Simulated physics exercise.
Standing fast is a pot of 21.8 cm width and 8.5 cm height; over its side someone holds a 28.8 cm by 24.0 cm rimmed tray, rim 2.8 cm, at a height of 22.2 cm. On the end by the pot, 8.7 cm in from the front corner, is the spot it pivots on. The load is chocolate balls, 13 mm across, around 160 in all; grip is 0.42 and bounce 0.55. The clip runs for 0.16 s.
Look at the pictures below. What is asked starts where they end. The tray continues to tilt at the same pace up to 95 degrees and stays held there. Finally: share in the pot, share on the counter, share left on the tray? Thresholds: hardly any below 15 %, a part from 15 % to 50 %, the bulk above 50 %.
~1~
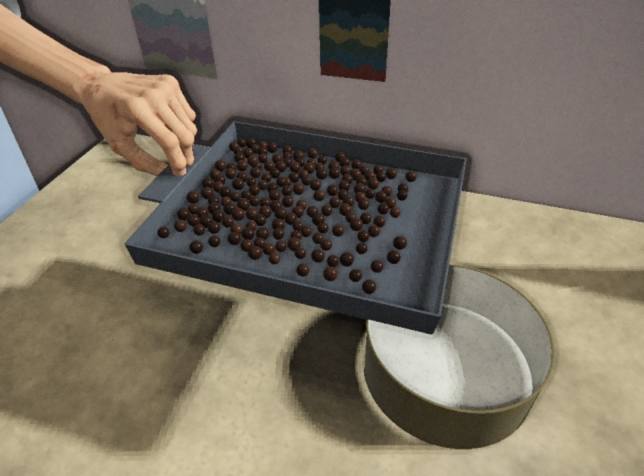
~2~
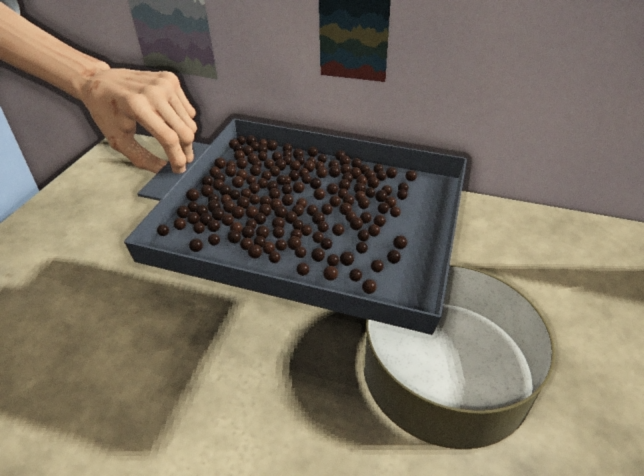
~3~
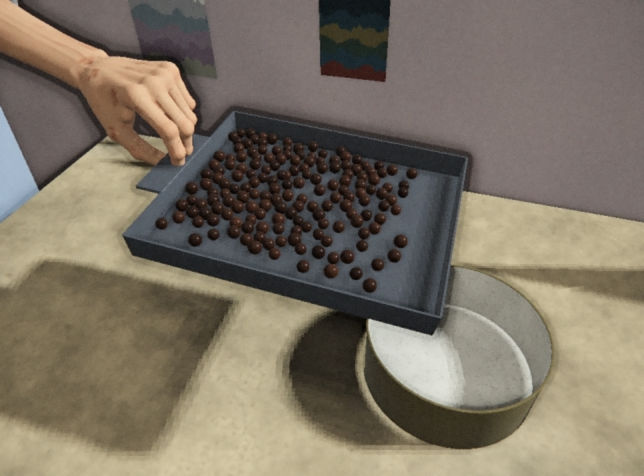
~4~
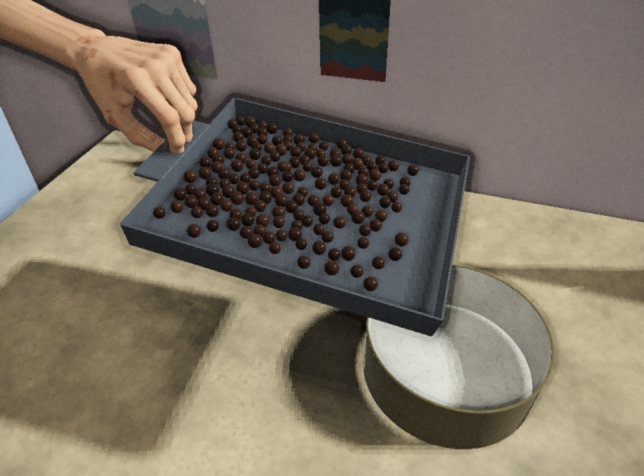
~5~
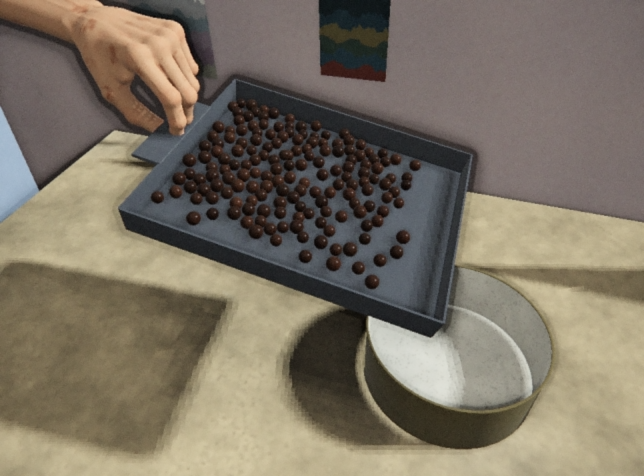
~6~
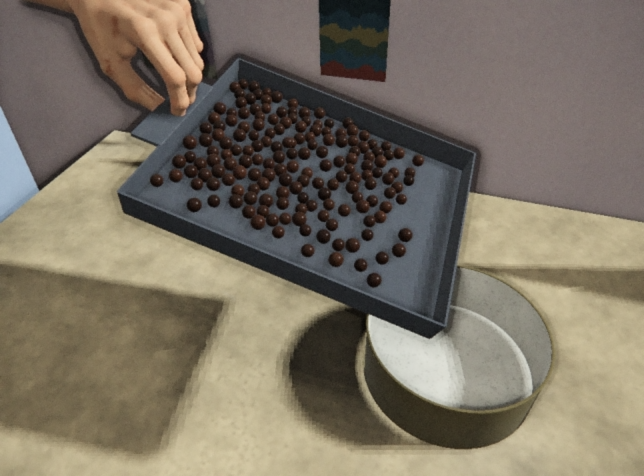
Prediction - pot: A part; counter: The bulk; left on the tray: Hardly any.
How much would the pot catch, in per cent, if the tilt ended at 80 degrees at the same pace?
Around 15 in a hundred.
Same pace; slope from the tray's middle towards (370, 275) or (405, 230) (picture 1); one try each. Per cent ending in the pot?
Roughly 5 per cent on the first try and 60 per cent on the second.
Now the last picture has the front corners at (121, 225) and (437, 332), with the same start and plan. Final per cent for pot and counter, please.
Pot 5; counter 95.
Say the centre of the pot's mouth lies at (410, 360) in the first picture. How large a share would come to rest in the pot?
About 40 per cent.
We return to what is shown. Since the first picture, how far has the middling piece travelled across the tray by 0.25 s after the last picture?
By then it sits near 6 cm from where it began.
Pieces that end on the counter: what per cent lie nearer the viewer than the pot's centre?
About 90 per cent.
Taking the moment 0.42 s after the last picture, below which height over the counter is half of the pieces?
The halfway mark sits at about 26 cm.
Then, 0.25 s after the last picture, tilt 55 degrees; the tray holds 100 %, the pot 0 %.
Then, 0.42 s after the last picture, tilt 82 degrees; the tray holds 95 %, the pot 0 %.
Then, 0.71 s after the last picture, tilt 95 degrees; the tray holds 15 %, the pot 20 %.
In the end, pot 35 %, counter 65 %, tray 0 %.
